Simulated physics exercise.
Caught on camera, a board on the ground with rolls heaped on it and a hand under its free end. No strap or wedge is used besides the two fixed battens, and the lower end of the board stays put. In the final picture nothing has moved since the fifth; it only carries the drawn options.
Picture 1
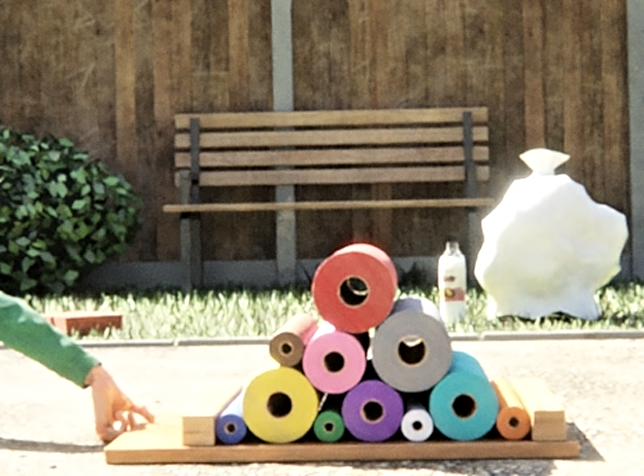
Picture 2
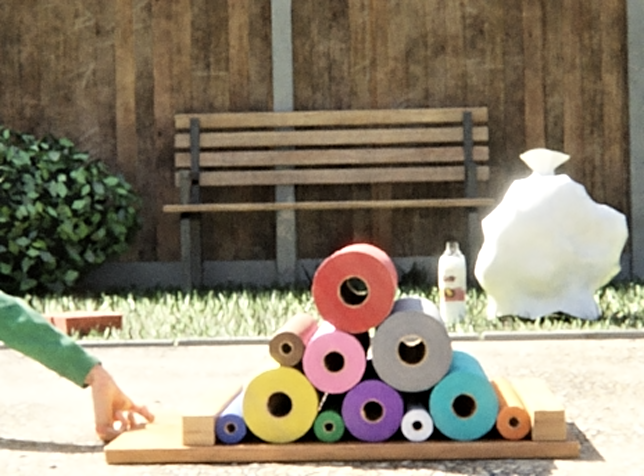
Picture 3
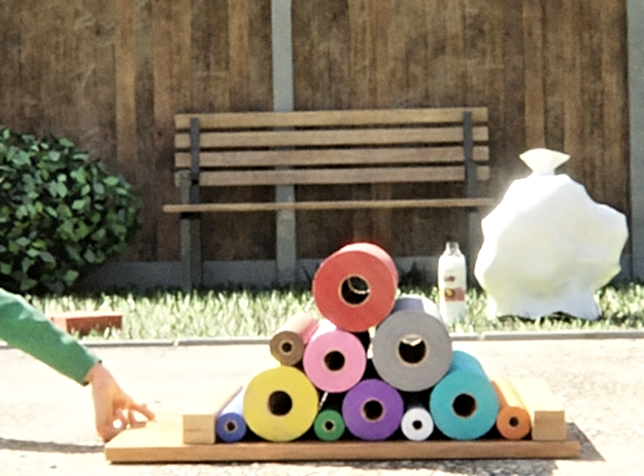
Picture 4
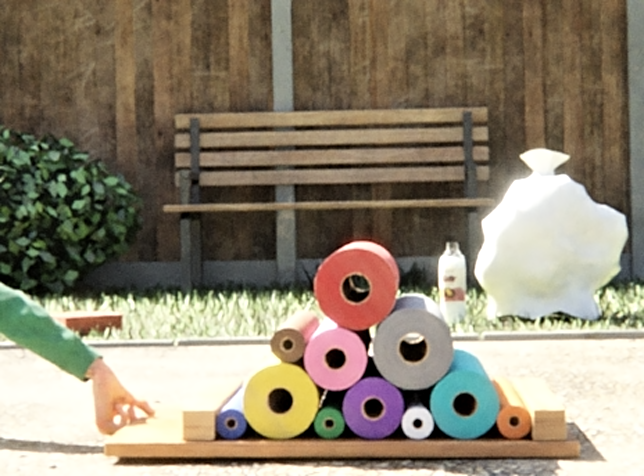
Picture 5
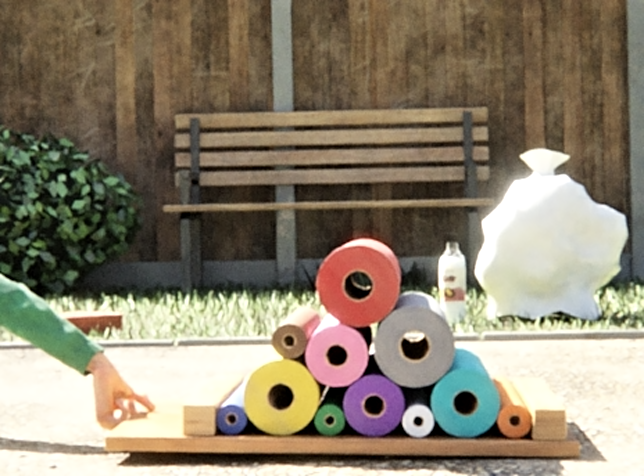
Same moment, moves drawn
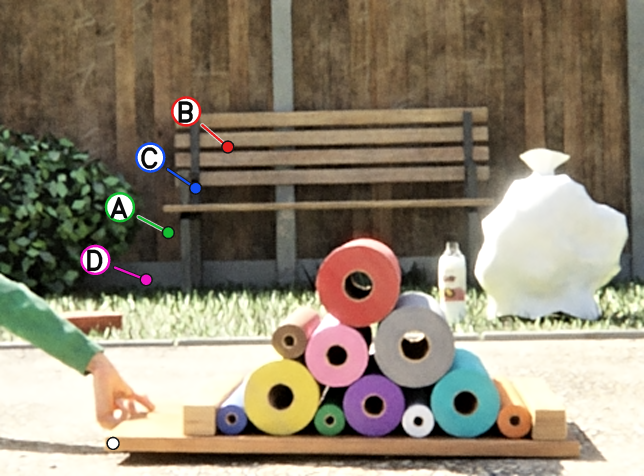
The footage shows a hand at the left end of a wooden board on the ground, raising it very slightly, while the pile of colourful rolls heaped between two end blocks shifts only barely and keeps its stacked shape.
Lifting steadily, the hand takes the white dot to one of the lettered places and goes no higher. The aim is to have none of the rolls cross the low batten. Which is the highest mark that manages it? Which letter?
The highest mark that will do is C.
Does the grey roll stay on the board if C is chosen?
Yes, with C.
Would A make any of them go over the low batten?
At A: No.
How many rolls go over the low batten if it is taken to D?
At D the number is none.
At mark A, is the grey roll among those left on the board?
Yes.
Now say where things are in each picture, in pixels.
White roll (417, 425); turquoise roll (464, 406); orange roll (514, 422), in the first picture.
Orange roll (514, 422); grey roll (412, 351), in the second picture.
Board (346, 416); blue roll (231, 427); yellow roll (280, 403); green roll (329, 426), in the third picture.
Board (346, 414); blue roll (231, 423); yellow roll (280, 401), in the fourth picture.
Board (347, 411); blue roll (232, 419); yellow roll (281, 397), in the fifth picture.
On the marked copy, A at (168, 233); B at (228, 147); C at (196, 188); D at (146, 280); the white dot at (113, 443).
With C. Early on, board at 19°.
Further on, board at 35°.
At the end, board at 35°, none over the low batten.
As for the rest, A none over the low batten; B three over the low batten (grey, pink, red); D none over the low batten.
